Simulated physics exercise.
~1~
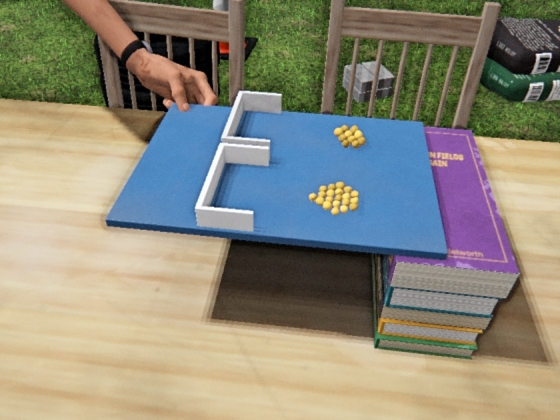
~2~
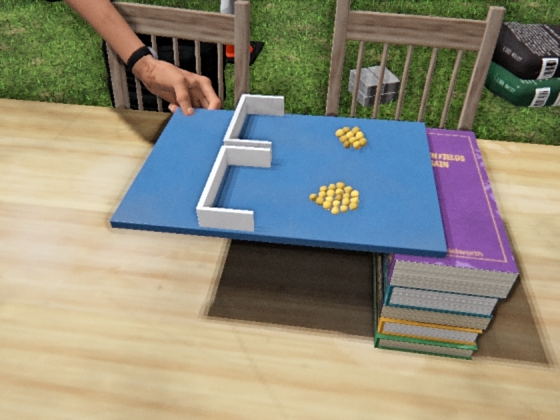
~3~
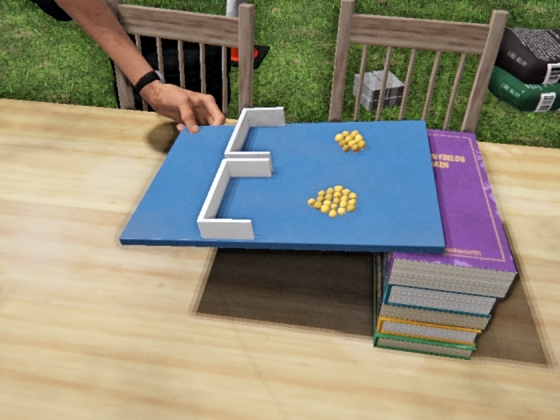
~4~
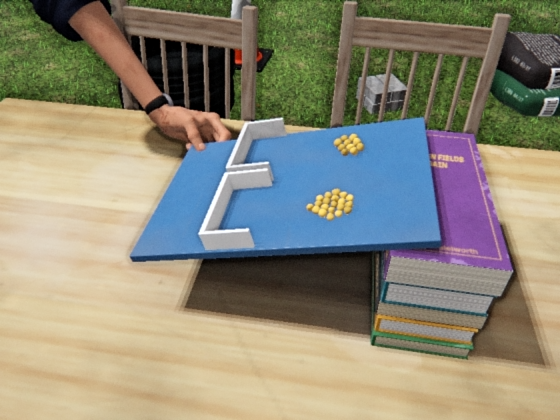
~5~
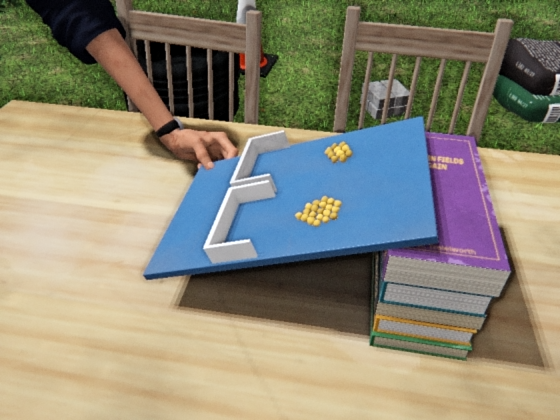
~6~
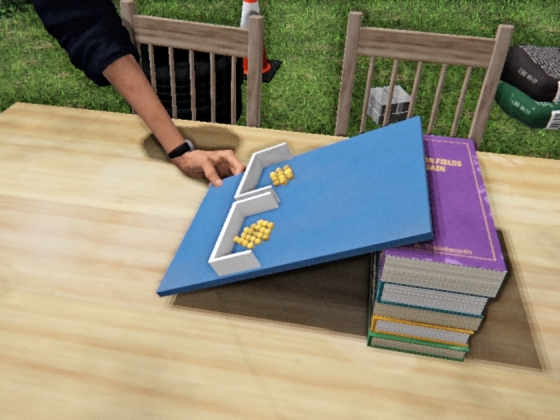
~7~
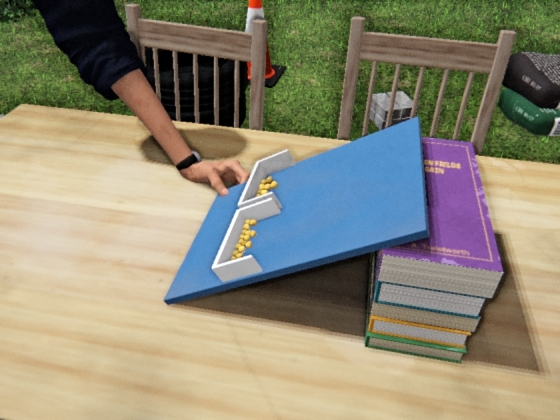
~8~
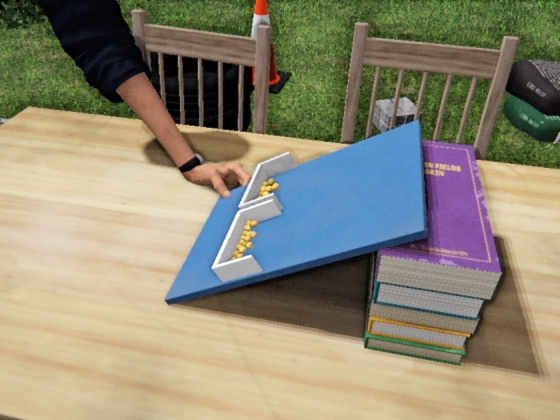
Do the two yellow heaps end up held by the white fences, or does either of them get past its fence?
Both heaps are held by the fences. The front one and the back one each slide down the board and end up gathered against their own white fence.
